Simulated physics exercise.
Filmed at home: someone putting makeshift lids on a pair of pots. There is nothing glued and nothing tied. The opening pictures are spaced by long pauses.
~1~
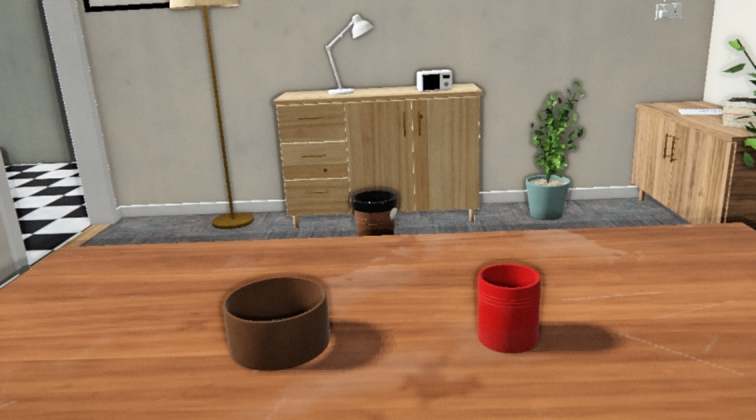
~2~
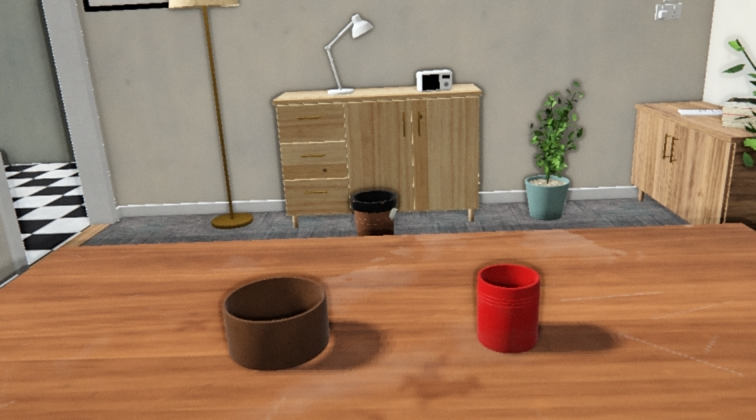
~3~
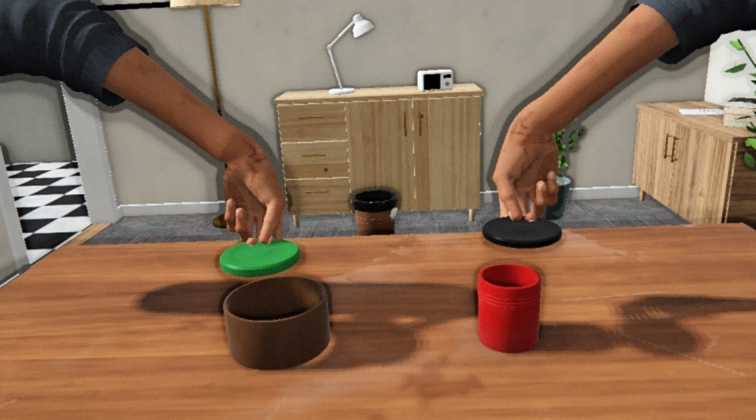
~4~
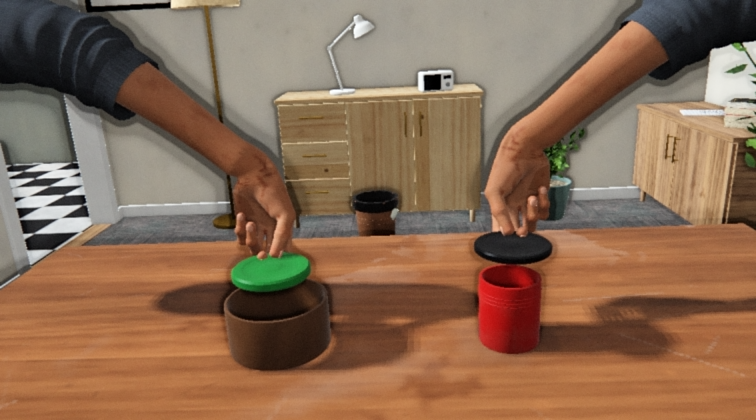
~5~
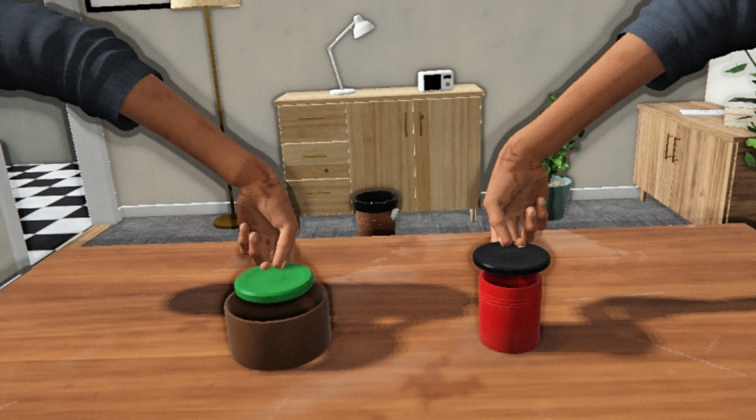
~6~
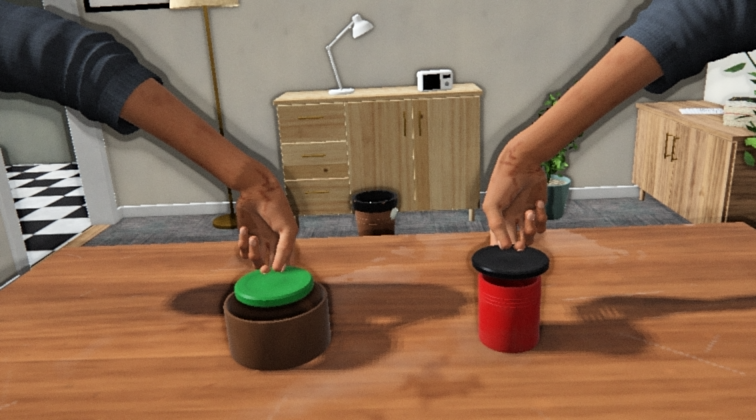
A wide brown pot on the left and a narrower red one on the right stand open on a wooden table, seen from a steady, slightly raised view in a room. Behind them are a wooden cabinet with a white lamp, and a potted plant. Two hands appear, lowering a green lid onto the brown pot and a black lid onto the red one, fingers still touching both.
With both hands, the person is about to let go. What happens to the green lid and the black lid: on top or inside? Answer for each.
What you get is the green lid ending up inside and the black lid sitting on top.
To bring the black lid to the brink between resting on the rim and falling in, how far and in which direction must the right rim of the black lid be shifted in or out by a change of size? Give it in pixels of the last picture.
Shift: Roughly 12 pixels left.
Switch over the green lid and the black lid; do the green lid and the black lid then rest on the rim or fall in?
Swapped, the green lid is held up and the black lid slides in.
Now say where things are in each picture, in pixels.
Right cup (508, 307), in the first frame.
Left mug (277, 321), in the second frame.
Still on the way; green lid (261, 257); right cup (509, 307), in the third frame.
Still on the way; black lid (512, 247); left mug (279, 321), in the fourth frame.
Still on the way; green lid (275, 282); right cup (510, 307), in the fifth frame.
In place, still held; green lid (275, 285); black lid (510, 261); left mug (279, 322), in the sixth frame.
Then, 0.16 s after the last picture, green lid falling near (280, 333); black lid moving near (510, 272).
At rest, the green lid falls in, near (280, 336); the black lid rests on the rim, near (510, 272).
